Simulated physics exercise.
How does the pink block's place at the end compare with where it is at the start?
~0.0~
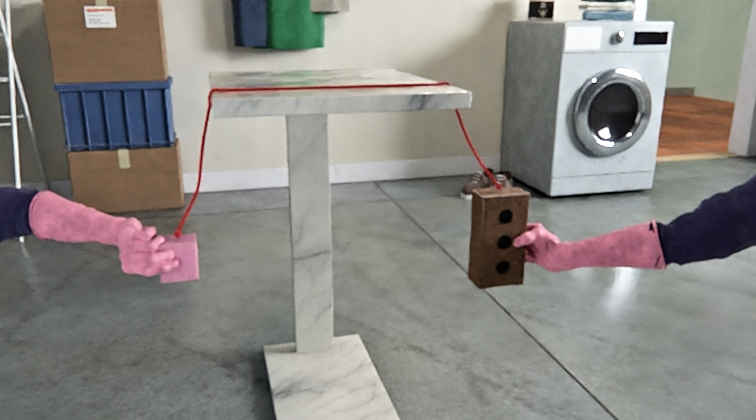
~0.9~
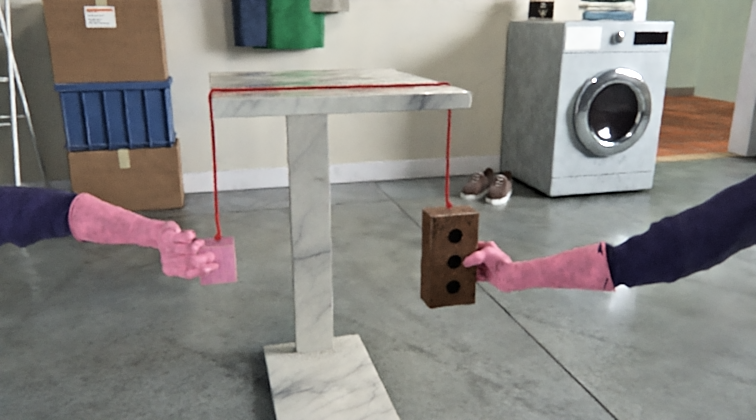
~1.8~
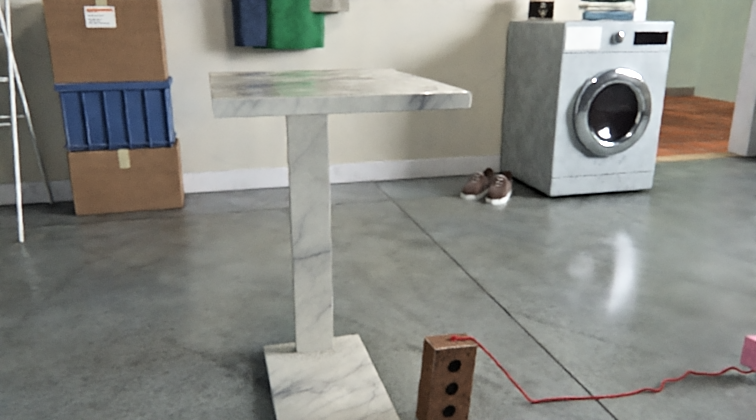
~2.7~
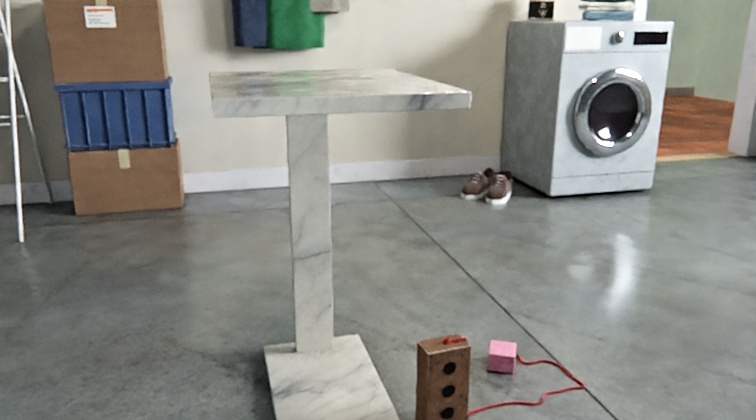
At the start the pink block is held in a gloved hand to the left of the marble table, with the string running up from it. At the end it rests on the floor to the right of the table, just beyond the brick.
The clip opens with two pink-gloved hands holding a small pink block and a brown brick on opposite sides of a marble table, joined by a red string draped across the top. The hands bring both objects inward until the string hangs straight down at each side. Then the hands let go and withdraw, and the string runs off to the right as the brick drops to the floor. The pink block ends up far to the right, with the string trailing across the floor. Finally, it moves back left and rests on the floor near the upright brick.
